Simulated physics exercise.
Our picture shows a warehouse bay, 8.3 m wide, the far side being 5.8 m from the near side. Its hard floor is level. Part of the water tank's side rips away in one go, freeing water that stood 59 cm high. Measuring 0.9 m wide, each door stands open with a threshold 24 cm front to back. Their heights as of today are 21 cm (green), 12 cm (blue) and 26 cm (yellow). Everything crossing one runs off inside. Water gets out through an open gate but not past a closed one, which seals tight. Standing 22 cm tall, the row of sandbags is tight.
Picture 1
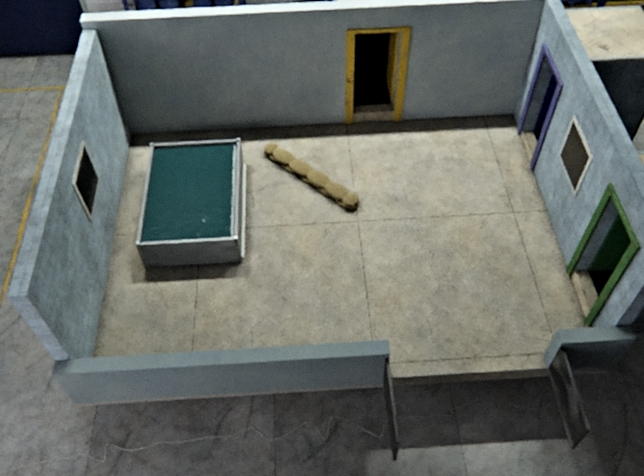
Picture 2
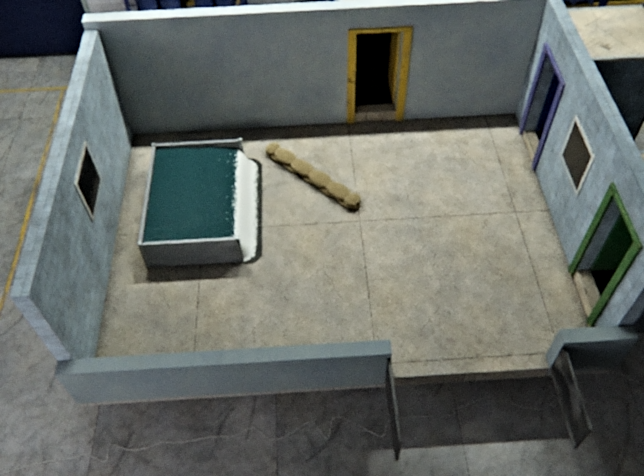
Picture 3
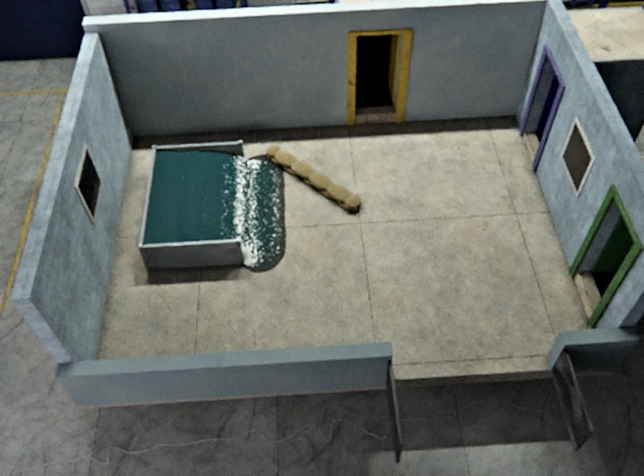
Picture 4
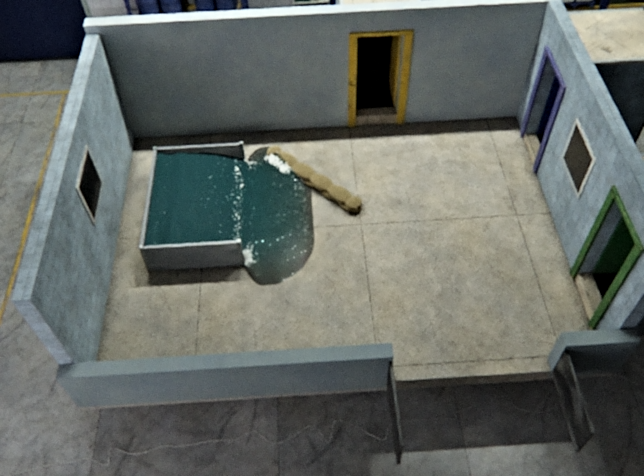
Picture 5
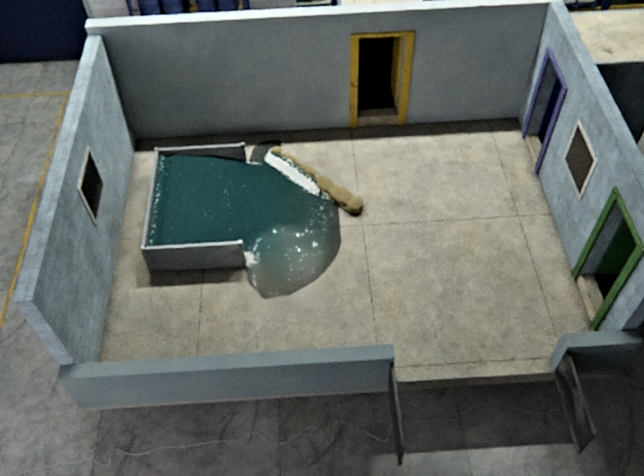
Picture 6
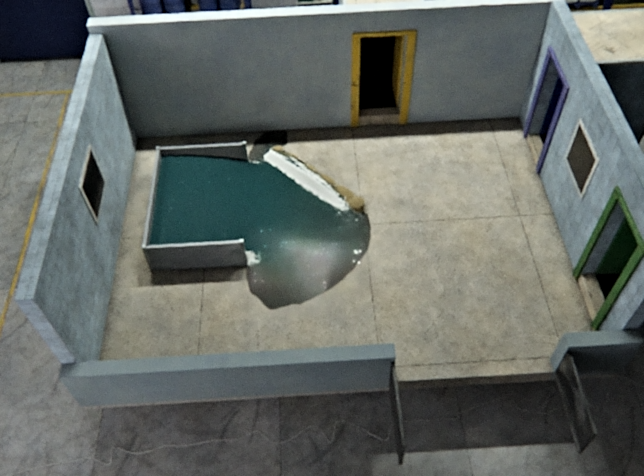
Green water pours from the tank's open right side and spreads across the pale floor.
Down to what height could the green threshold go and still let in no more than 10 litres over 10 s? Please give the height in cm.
I would say down to about 17 cm.
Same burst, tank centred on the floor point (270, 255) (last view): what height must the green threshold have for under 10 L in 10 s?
22 cm, give or take.
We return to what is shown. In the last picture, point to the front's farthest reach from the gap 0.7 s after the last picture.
The farthest wet point sits near (482, 231).
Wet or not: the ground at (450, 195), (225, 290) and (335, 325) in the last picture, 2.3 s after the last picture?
Okay, in order that's got wet, stayed dry and finally got wet.
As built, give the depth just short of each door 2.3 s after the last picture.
Reading in centimetres: Green = 19, blue = 0, yellow = 4.
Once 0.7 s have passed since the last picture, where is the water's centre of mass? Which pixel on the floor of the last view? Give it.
Look at about (261, 214) in the last view.
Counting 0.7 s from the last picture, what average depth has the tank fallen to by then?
I'd put it at some 27 centimetres on average.
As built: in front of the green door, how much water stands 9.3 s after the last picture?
About 4.0 centimetres deep.
Then, 0.7 s after the last picture water covers 30 % of the floor, deepest (36 cm) near (308, 184); it has not reached the green door.
Then, 2.3 s after the last picture water covers 60 % of the floor, deepest (40 cm) near (601, 345); 19 cm at the green door, 0 litres in over its 21 cm threshold.
Then, 9.3 s after the last picture water covers 95 % of the floor, deepest (6 cm) near (372, 269); 4 cm at the green door, 1 litre in over its 21 cm threshold.
At the green door as built, the water peaked near 20 cm, 1.9 s after the last picture.
Run again over the same 10 s with other heights there, 24 litres in over 14 cm, 3 litres over 19 cm. The limit of 10 litres is kept from about 17 cm up.
